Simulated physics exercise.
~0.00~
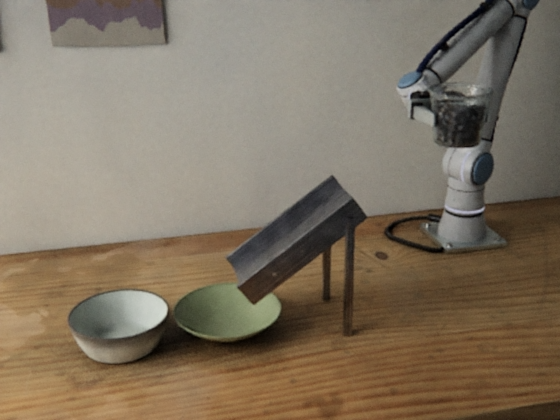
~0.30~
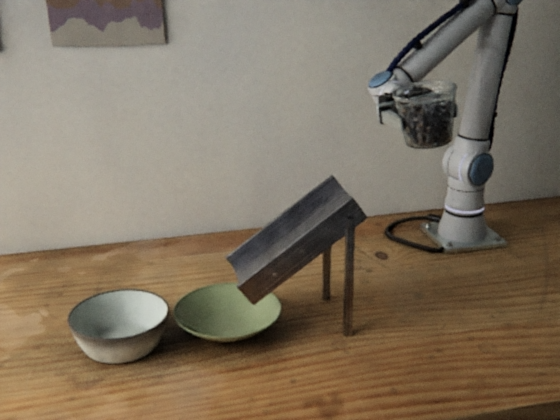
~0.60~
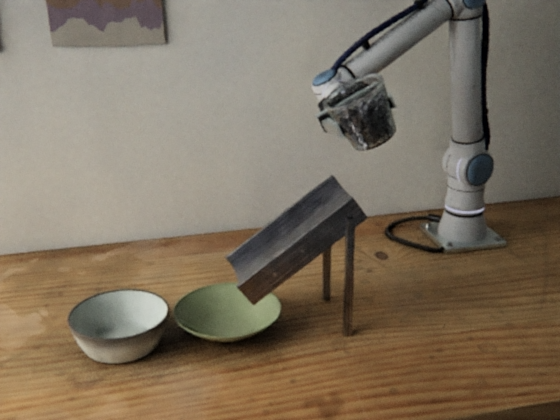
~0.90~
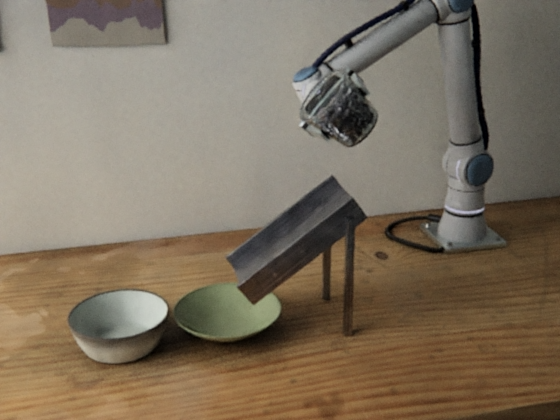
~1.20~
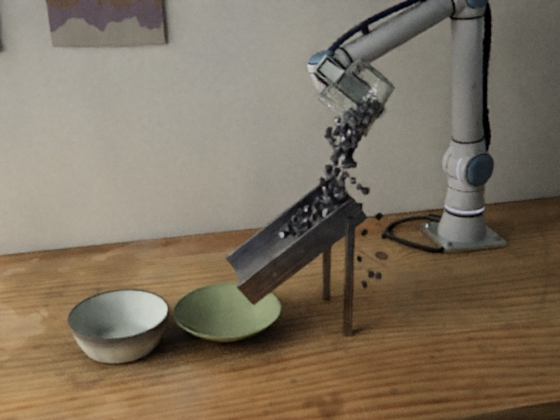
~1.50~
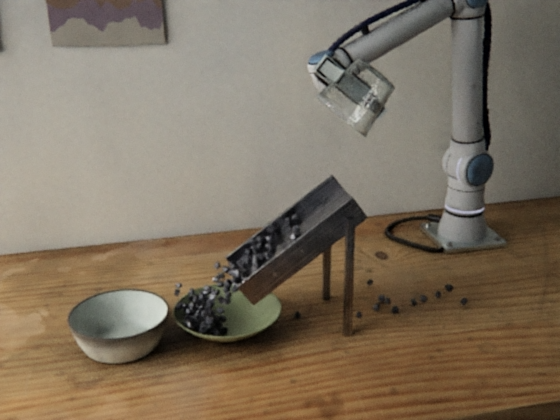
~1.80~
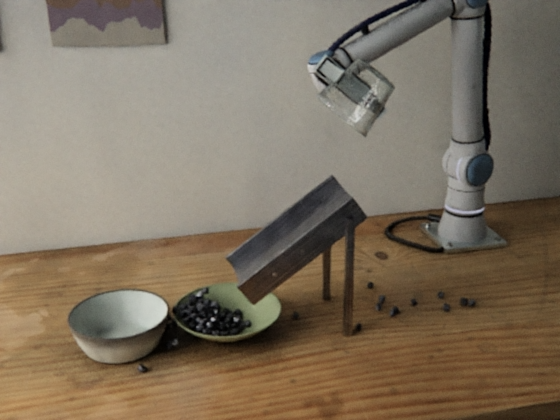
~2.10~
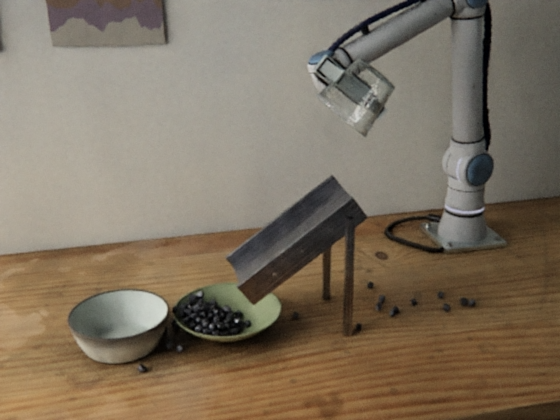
A robot arm carries a clear cup of dark pebbles left above a sloping metal chute and tips it over, sending them sliding down into the green bowl, while some scatter on the wooden table and the pale bowl beside it appears empty.
